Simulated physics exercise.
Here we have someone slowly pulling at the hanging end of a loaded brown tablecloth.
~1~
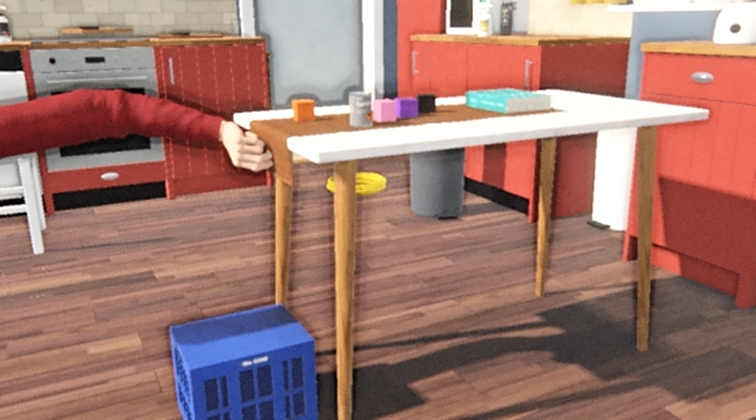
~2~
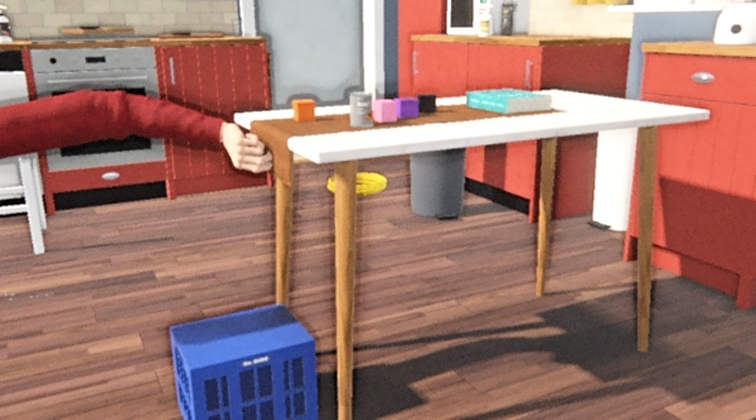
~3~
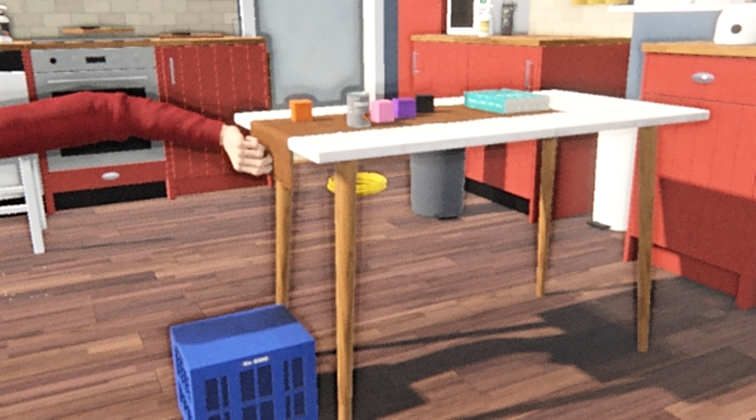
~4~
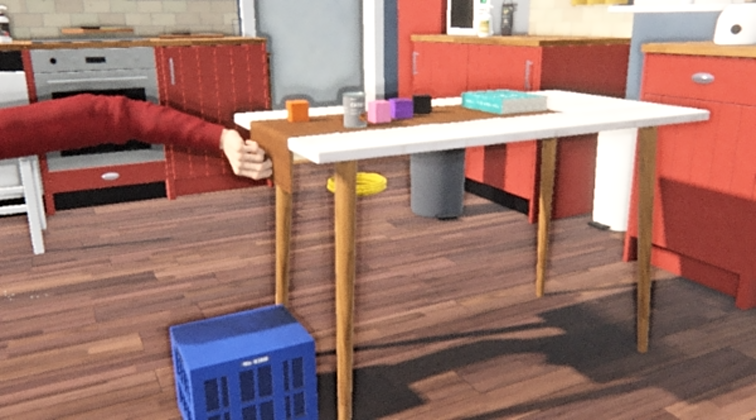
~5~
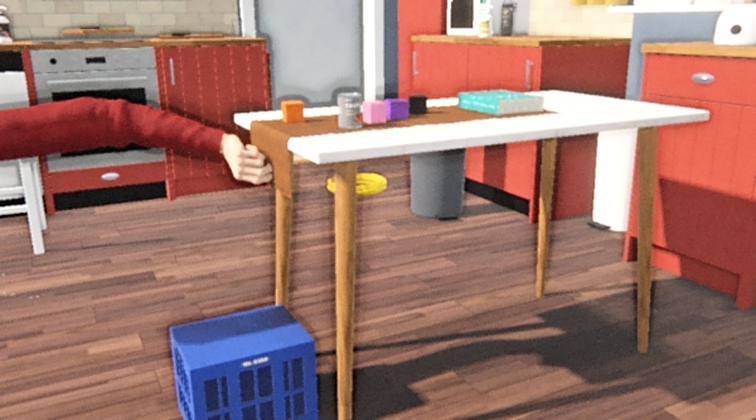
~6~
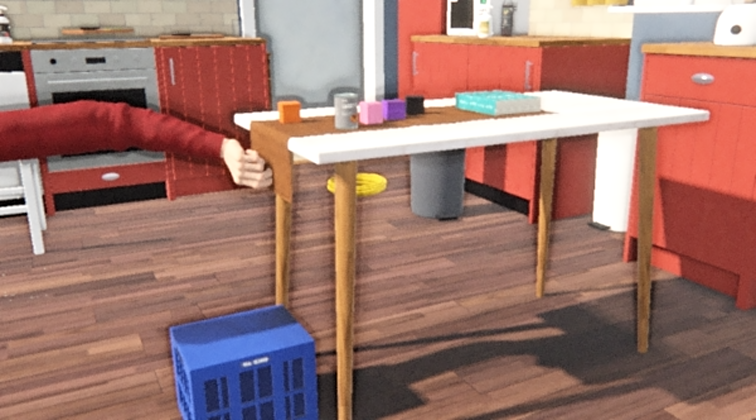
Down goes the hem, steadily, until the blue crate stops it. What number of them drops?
It carries off four.
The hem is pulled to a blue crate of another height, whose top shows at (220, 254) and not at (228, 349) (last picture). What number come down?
Over the edge go 1.
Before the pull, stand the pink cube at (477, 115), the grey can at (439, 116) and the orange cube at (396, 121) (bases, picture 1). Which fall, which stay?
The pink cube keeps its place on top, the grey can goes over, the orange cube falls.
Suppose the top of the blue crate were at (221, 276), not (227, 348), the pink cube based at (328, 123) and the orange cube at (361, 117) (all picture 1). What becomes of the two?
The pink cube goes over; the orange cube keeps its place on top.
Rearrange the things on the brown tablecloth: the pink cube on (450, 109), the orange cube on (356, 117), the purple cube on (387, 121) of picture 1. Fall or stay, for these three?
The pink cube keeps its place on top, the orange cube is carried off, the purple cube drops off.
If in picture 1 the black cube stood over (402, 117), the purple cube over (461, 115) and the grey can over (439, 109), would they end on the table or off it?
The black cube goes over, the purple cube stays on, the grey can survives.
Early on, hem near (271, 229); orange cube gone.
Midway, hem near (272, 286); orange cube and grey can gone.
Near the end, hem on the crate; orange cube, grey can, pink cube and purple cube gone.
Finally, hem on the crate; orange cube, grey can, pink cube and purple cube gone. The answer is four.
